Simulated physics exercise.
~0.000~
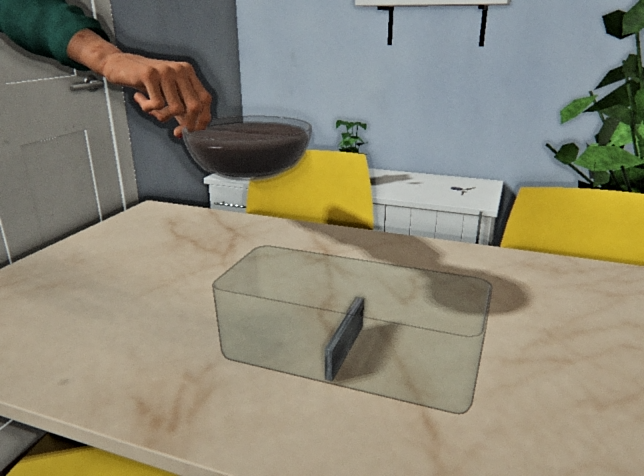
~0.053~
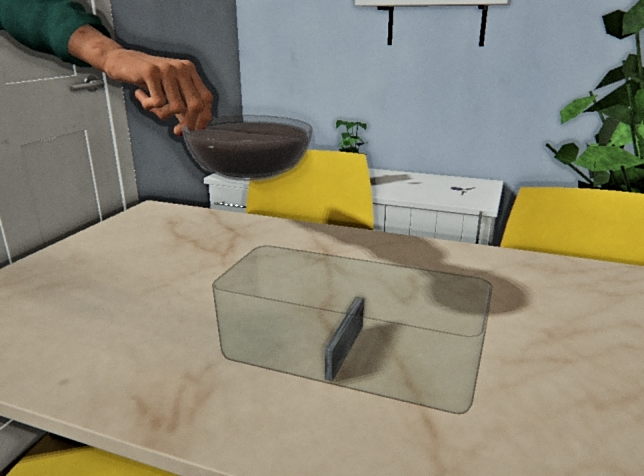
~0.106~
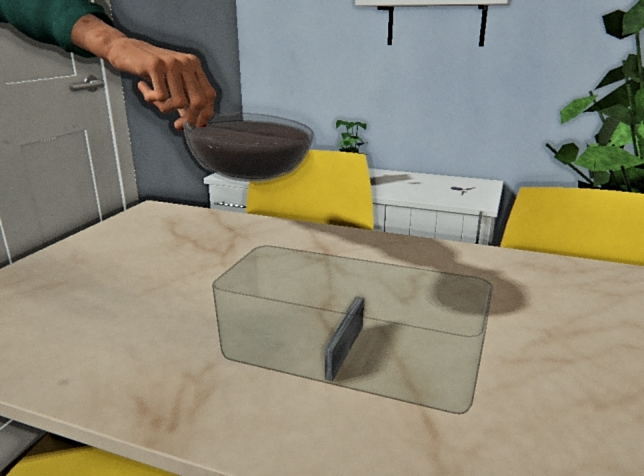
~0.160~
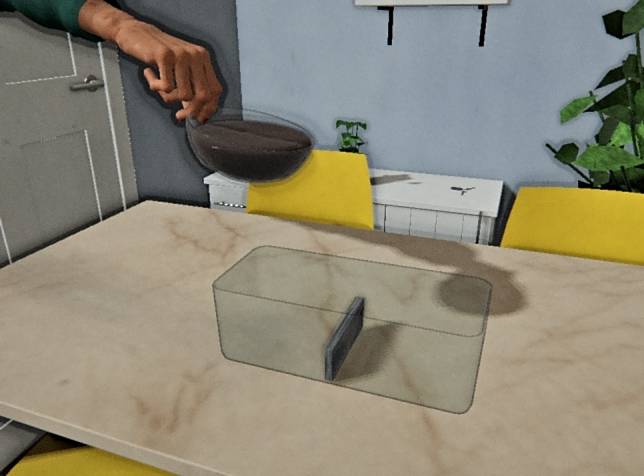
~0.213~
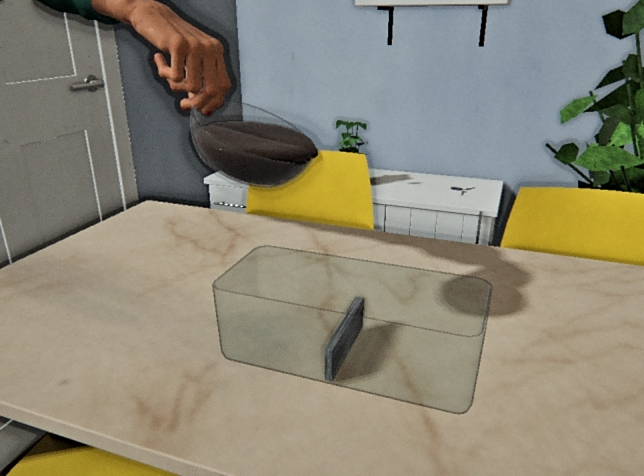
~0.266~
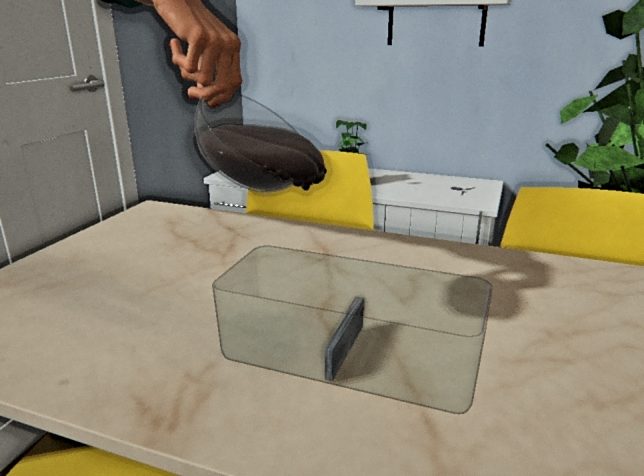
In this clip, a hand holds a clear bowl of dark coffee above a marble-patterned table with a long, low-walled transparent basin, then gradually tilts the bowl to the right until the coffee begins to pass its lower edge.
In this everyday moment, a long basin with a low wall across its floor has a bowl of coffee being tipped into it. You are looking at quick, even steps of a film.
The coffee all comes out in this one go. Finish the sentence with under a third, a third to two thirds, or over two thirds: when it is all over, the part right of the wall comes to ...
When it is all over, the part right of the wall comes to a third to two thirds.
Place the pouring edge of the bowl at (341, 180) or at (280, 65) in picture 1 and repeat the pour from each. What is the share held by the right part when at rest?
Start one gives some 75 %, start two some 35 %.
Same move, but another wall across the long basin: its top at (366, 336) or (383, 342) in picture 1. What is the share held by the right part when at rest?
About 25 per cent on the first try, and 20 per cent on the second.
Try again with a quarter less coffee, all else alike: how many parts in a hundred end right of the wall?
Roughly 40 %.
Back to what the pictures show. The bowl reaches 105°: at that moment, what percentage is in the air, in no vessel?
It's close to 30 per cent.
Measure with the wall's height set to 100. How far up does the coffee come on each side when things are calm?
30 per cent for the left part, 30 for the right.
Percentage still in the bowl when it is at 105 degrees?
Near 0 per cent.
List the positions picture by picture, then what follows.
In the first picture, tilt 0°; pouring edge (306, 133); surface from (199, 129) to (306, 138); the long basin's rim runs from (236, 265) to (488, 308); the wall's top is at (346, 323).
In the second picture, tilt 2°; pouring edge (307, 135); surface from (199, 128) to (306, 139).
In the third picture, tilt 6°; pouring edge (308, 140); surface from (201, 126) to (308, 142).
In the fourth picture, tilt 14°; pouring edge (309, 149); surface from (203, 124) to (310, 144).
In the fifth picture, tilt 24°; pouring edge (309, 161); surface from (207, 125) to (306, 152); 4 per cent is over the edge.
In the sixth picture, tilt 36°; pouring edge (306, 174); surface from (211, 128) to (296, 155); 15 per cent is over the edge.
A moment on, the bowl is tipped right over and 1 per cent is still to pour, 23 is left of the wall and 48 right of it.
Next, the bowl is tipped right over and 0 per cent is still to pour, 44 is left of the wall and 49 right of it.
Then the bowl is tipped right over and 0 per cent is still to pour, 46 is left of the wall and 50 right of it.
Later the bowl is tipped right over and 0 per cent is still to pour, 46 is left of the wall and 50 right of it.
At rest 46 per cent lies left of the wall, 50 right of it and 3 outside.
